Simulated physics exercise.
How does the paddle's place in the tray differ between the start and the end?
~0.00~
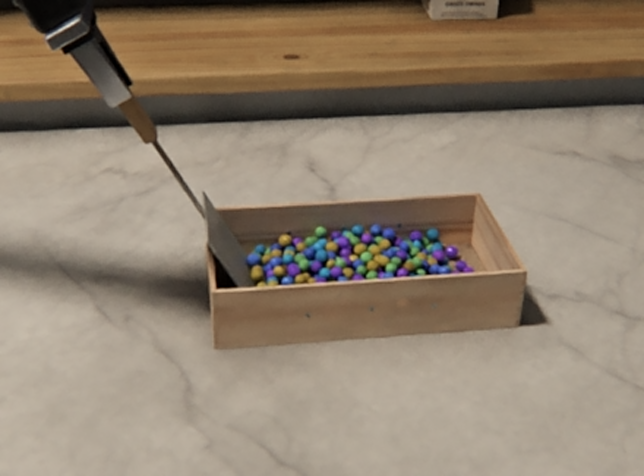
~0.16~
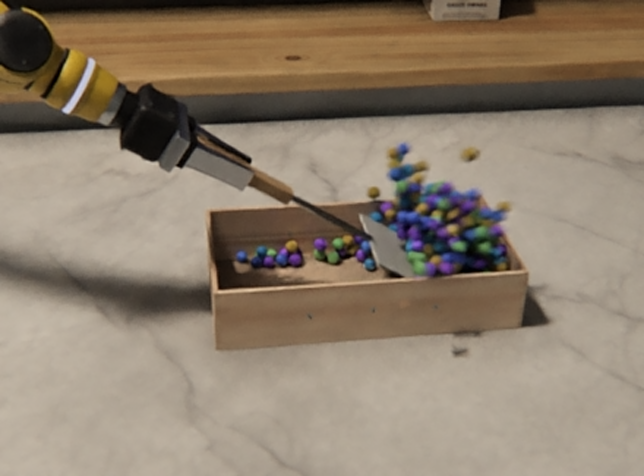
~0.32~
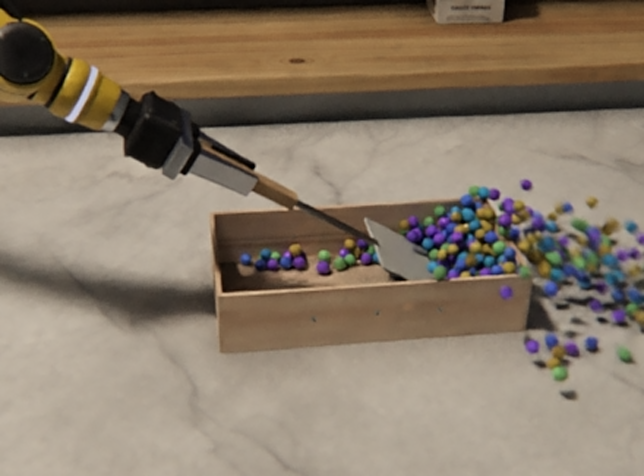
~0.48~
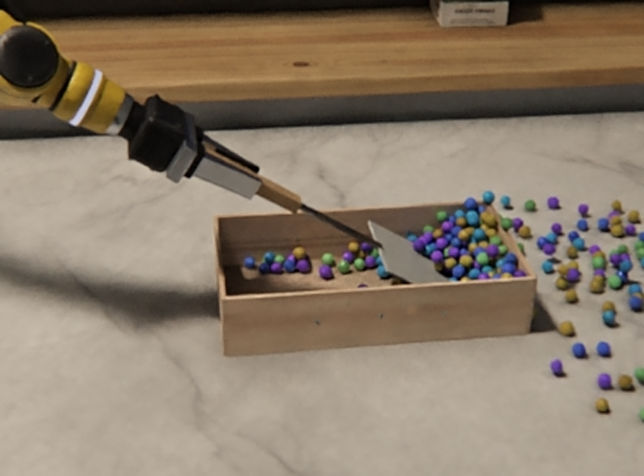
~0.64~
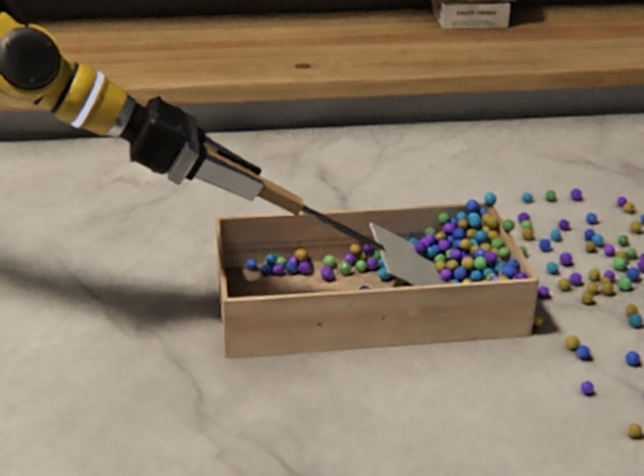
At the start the paddle stands at the left end of the tray. At the end it rests right of the tray's middle, leaning flatter against the heaped balls.
